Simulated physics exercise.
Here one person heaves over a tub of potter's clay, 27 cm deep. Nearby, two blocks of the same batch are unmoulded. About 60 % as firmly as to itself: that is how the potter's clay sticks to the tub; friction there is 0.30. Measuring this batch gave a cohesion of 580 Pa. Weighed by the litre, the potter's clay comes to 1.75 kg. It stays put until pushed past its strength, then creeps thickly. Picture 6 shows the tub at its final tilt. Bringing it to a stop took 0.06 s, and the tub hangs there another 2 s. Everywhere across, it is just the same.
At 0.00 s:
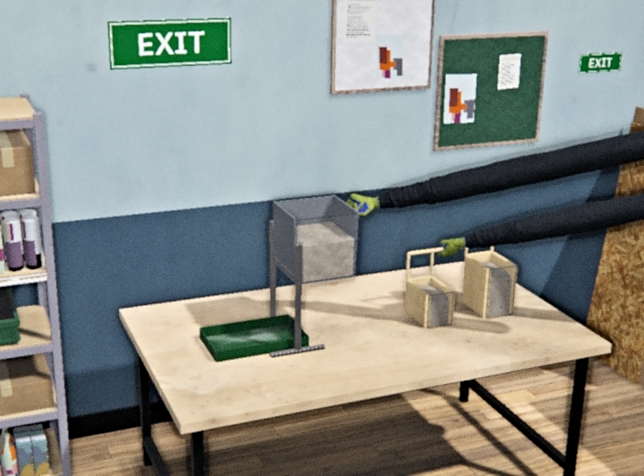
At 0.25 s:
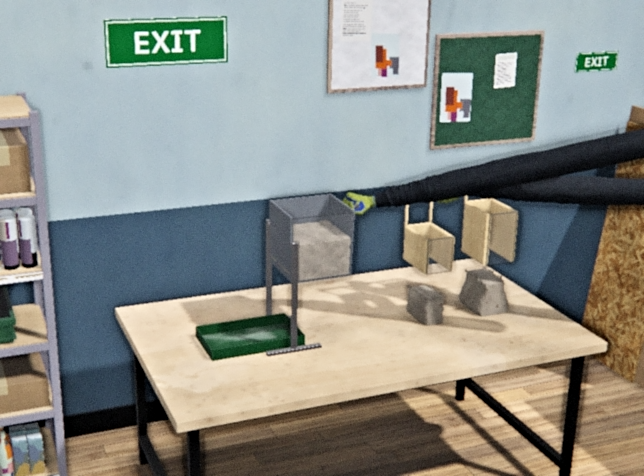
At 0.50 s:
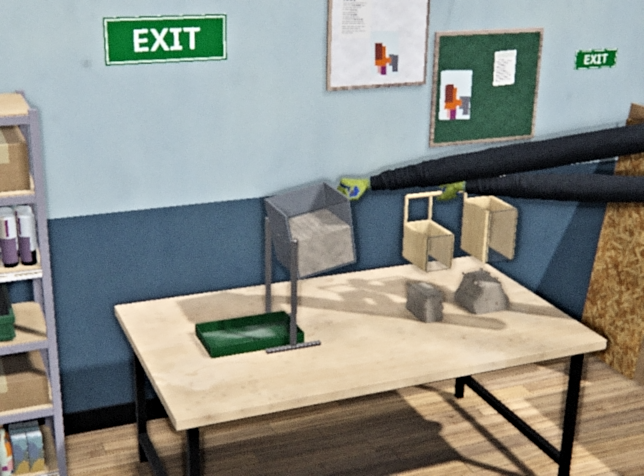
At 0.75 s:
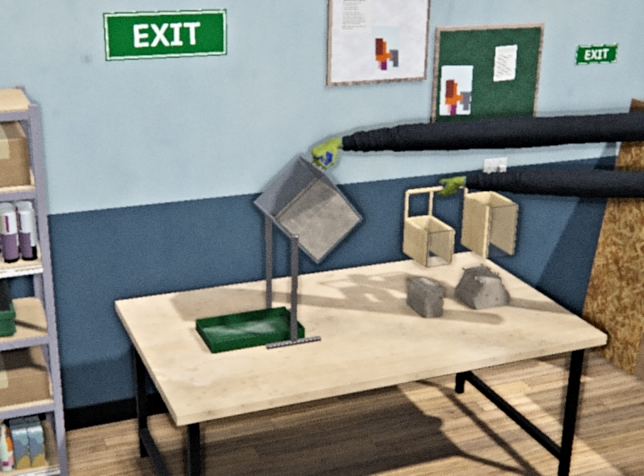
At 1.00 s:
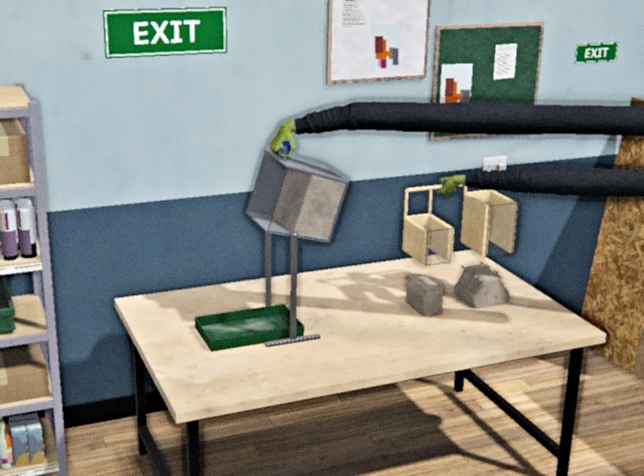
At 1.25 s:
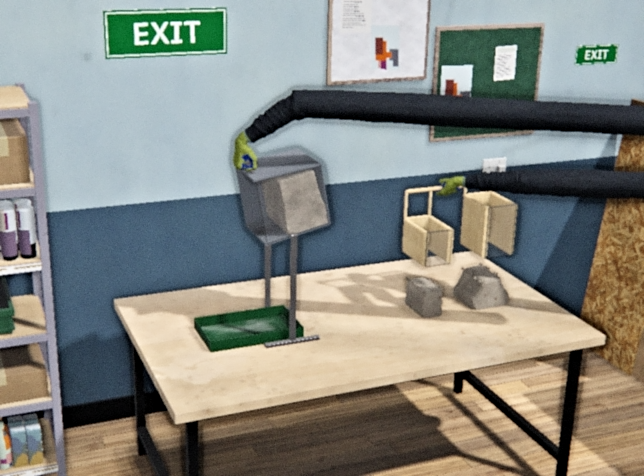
In this clip, a dark arm lifts two pale moulds off grey blocks on a table, and the larger block slumps; then another arm tilts a clear-sided tub far over leftward above a green tray, the grey clay staying inside.
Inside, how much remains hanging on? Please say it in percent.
Some 53 percent remains.
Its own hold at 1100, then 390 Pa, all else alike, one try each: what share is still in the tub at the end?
In turn about 50 %, 45 %.
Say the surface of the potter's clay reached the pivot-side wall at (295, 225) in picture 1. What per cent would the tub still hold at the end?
It would come to roughly 35 percent.
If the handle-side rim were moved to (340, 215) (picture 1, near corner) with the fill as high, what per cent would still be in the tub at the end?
Around 80 percent would still be in the tub at the end.
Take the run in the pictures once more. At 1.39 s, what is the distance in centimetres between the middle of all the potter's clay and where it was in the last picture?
7 cm.
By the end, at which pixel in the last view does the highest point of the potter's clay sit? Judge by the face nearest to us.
On the near face, the top ends up close to (310, 206).
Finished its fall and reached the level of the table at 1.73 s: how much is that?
I reckon around 10 % of it.
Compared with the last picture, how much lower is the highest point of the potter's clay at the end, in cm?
About 14 cm.
After 1.39 s, the tub is at 100 degrees and holds 100 %.
After 1.56 s, the tub is at 100 degrees and holds 61 %.
After 1.73 s, the tub is at 100 degrees and holds 53 %.
After 1.90 s, the tub is at 100 degrees and holds 53 %.
After 3.25 s, the tub is at 100 degrees and holds 53 %.
